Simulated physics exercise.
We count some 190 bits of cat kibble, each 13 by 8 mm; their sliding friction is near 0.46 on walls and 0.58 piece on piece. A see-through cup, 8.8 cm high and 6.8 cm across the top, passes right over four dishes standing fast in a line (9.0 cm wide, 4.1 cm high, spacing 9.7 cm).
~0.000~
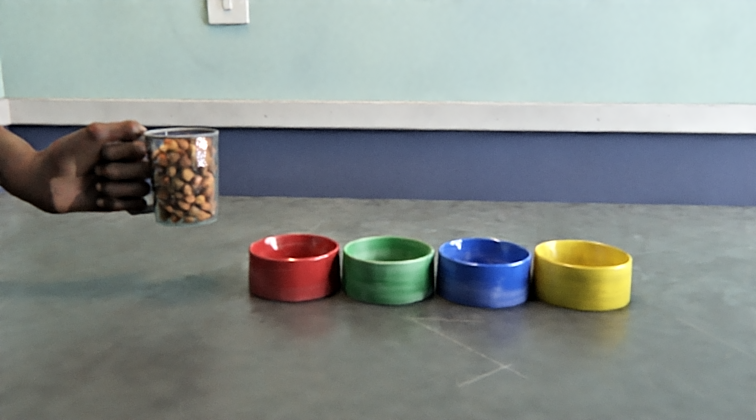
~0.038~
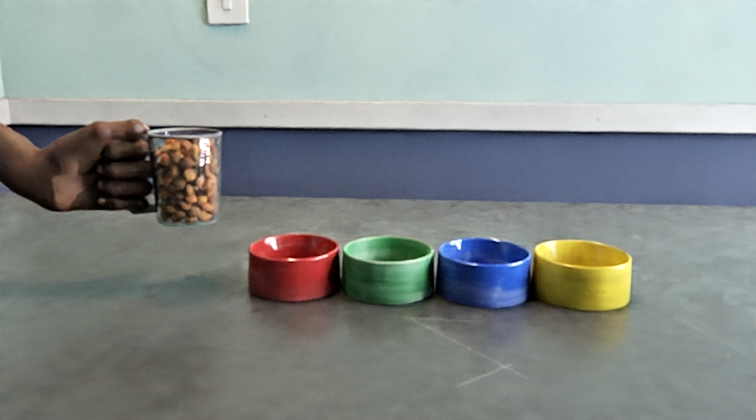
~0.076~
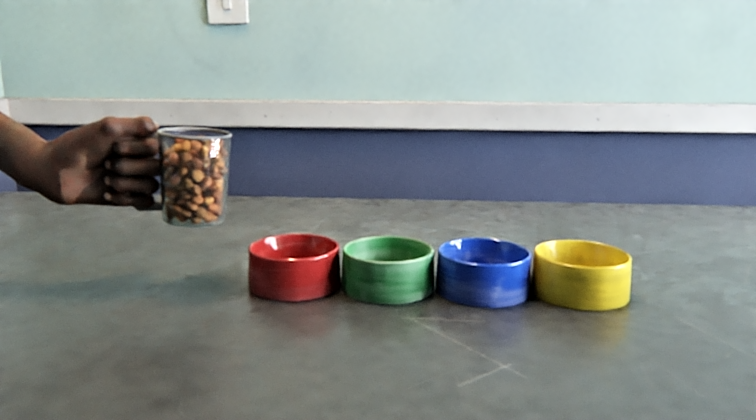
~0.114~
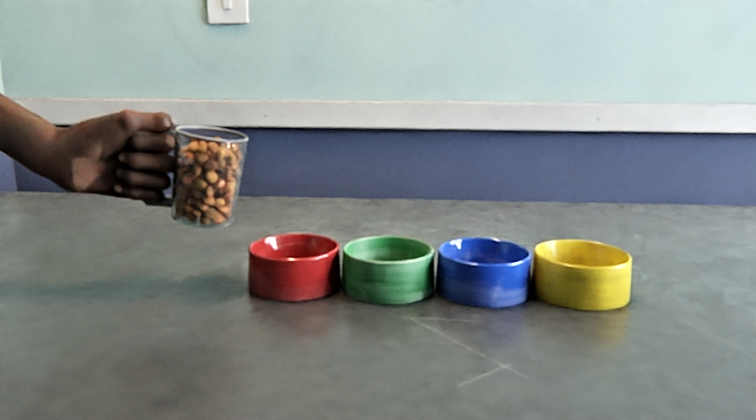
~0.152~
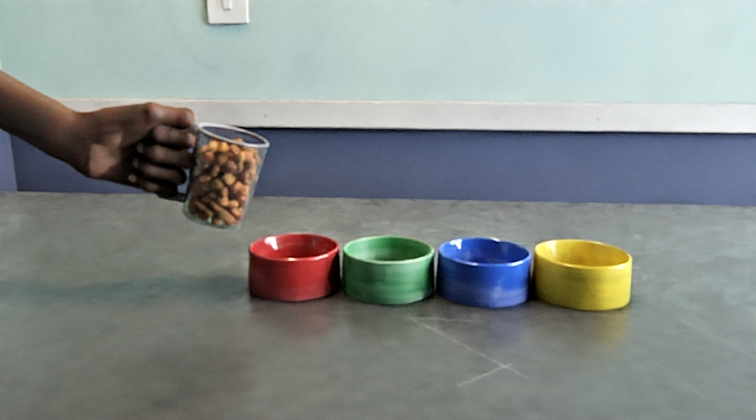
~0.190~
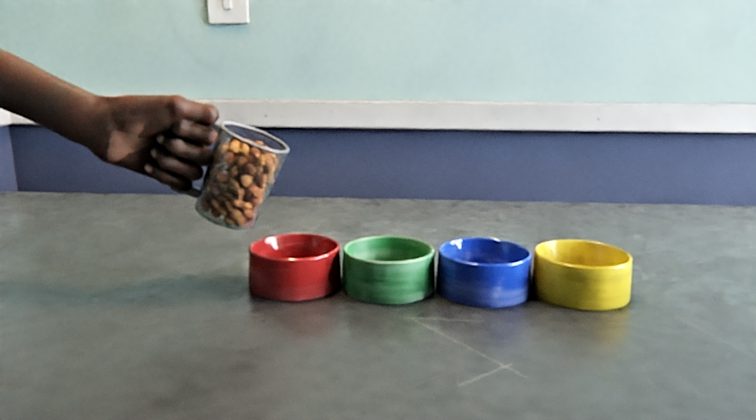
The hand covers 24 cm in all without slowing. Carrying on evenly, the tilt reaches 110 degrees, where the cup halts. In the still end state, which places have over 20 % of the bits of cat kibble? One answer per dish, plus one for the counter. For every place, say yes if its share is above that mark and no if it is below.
Red: No, blue: Yes, green: No, yellow: No, counter: No.
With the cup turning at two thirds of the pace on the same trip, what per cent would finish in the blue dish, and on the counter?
Blue 100, counter 0.
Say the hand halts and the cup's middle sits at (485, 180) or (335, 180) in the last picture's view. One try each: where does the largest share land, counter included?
Yellow; green.
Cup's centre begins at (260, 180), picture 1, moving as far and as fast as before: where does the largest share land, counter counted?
Largest amount ends at yellow.
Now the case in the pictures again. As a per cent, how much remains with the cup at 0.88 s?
Estimate: Some 35 %.
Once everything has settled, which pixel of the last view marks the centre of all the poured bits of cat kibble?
Est. centre at rest: (481, 264) px.
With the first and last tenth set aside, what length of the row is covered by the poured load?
6 cm, roughly.
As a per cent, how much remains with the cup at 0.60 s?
It comes to about 95 percent.
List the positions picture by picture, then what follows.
In the first picture, cup at (185, 177), tilt 0 degrees, lip at (215, 134), moved 0.0 cm; middle of the pieces at (185, 182); red dish at (295, 247); green dish at (388, 249); blue dish at (484, 252); yellow dish at (582, 254).
In the second picture, cup at (187, 177), tilt 1 degrees, lip at (218, 134), moved 0.3 cm; middle of the pieces at (187, 182).
In the third picture, cup at (195, 177), tilt 4 degrees, lip at (229, 136), moved 1.0 cm; middle of the pieces at (195, 182).
In the fourth picture, cup at (207, 177), tilt 10 degrees, lip at (245, 140), moved 2.4 cm; middle of the pieces at (207, 182).
In the fifth picture, cup at (223, 177), tilt 17 degrees, lip at (266, 146), moved 4.0 cm; middle of the pieces at (222, 182).
In the sixth picture, cup at (240, 177), tilt 23 degrees, lip at (287, 151), moved 5.7 cm; middle of the pieces at (238, 182); red dish at (295, 247); green dish at (389, 249); blue dish at (485, 251); yellow dish at (582, 254). Its pace works out near 180 degrees a second; the hand travels 44 cm a second.
After 0.43 s, tilt 67 degrees; cup holds 100 %.
After 0.60 s, tilt 97 degrees; cup holds 95 %, blue 5 %.
Then, at 0.88 s, tilt 110 degrees; cup holds 35 %, blue 65 %.
By 2.4 s all is still; red 0 %, blue 95 %, green 0 %, yellow 0 %, counter 0 %, cup 5 %.
